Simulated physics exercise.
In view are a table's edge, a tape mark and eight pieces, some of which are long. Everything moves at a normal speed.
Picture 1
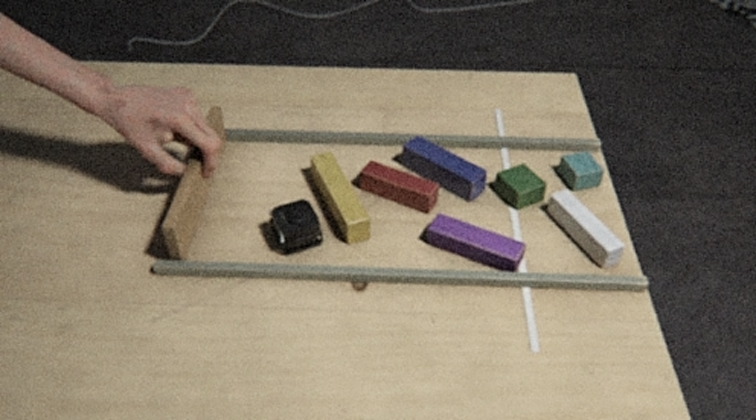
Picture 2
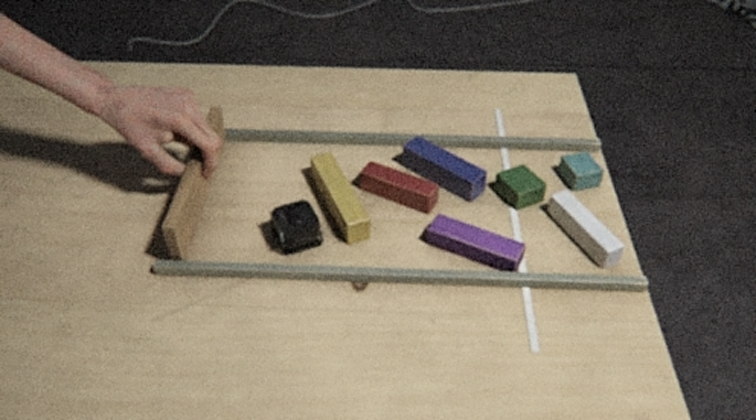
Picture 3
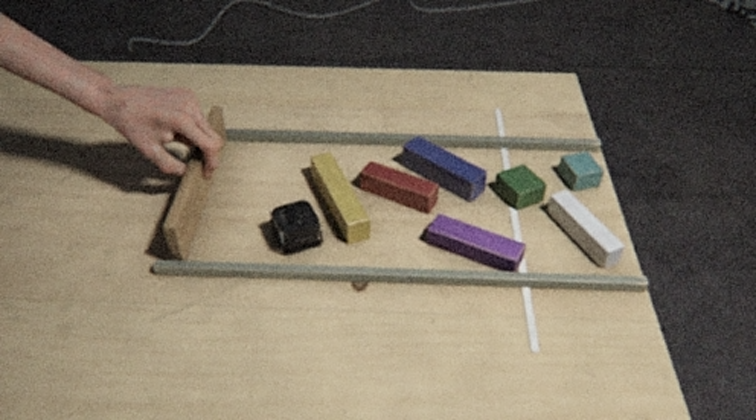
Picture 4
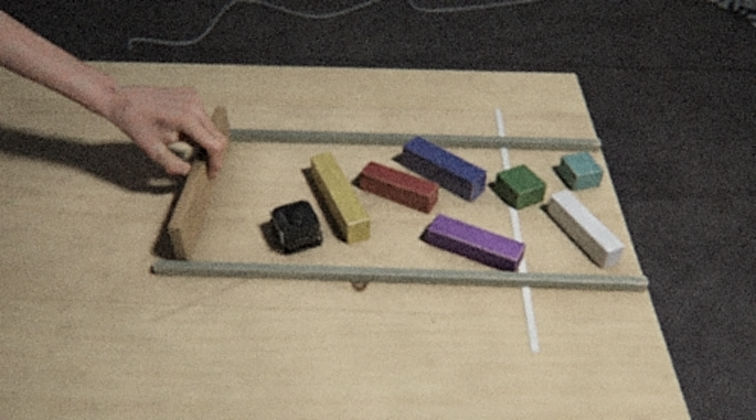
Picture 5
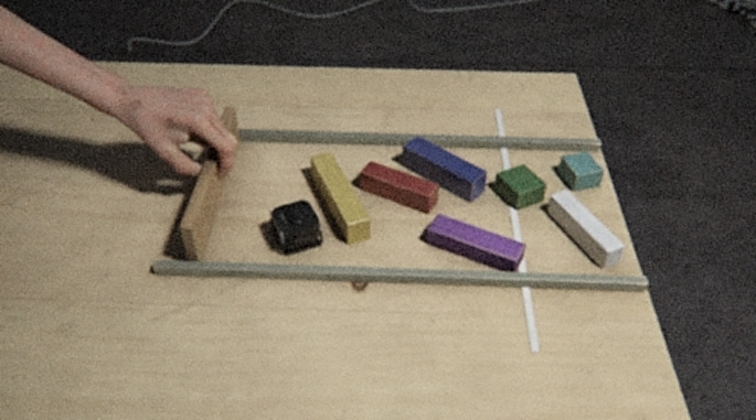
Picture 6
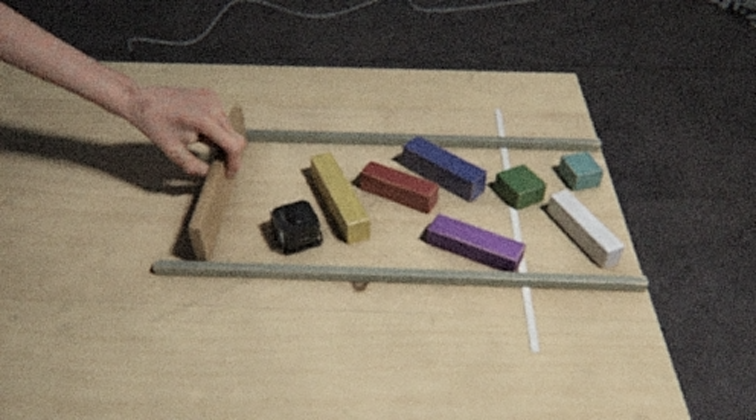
In this clip, a hand holds a wooden board upright between two rails on a table and slides it slightly to the right, while the colored blocks, sticks and black object in front of it stay still.
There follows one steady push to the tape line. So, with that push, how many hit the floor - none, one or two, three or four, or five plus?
The count that comes down will most likely be a single one or two.
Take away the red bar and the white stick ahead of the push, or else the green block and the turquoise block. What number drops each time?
First try 0, second try 0.
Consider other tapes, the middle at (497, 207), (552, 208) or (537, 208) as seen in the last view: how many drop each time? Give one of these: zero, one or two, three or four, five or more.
Well, going through them: Either one or two, then 3 or 4, then three to four.
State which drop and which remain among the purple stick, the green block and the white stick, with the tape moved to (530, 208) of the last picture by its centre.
What happens: The purple stick goes down, the green block goes down, the white stick goes down.
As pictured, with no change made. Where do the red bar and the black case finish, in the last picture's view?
Around (559, 188) and around (542, 244).
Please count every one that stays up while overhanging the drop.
The total would be 3.
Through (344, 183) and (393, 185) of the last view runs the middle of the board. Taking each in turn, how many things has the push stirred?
3 and 5.
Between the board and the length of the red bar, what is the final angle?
It sits some 25° out of line.
Soon after, none off yet; turquoise block at rest near (581, 171); white stick at rest near (584, 228); green block at rest near (520, 187).
At rest, the number that fall off is one or two; fallen, turquoise block.
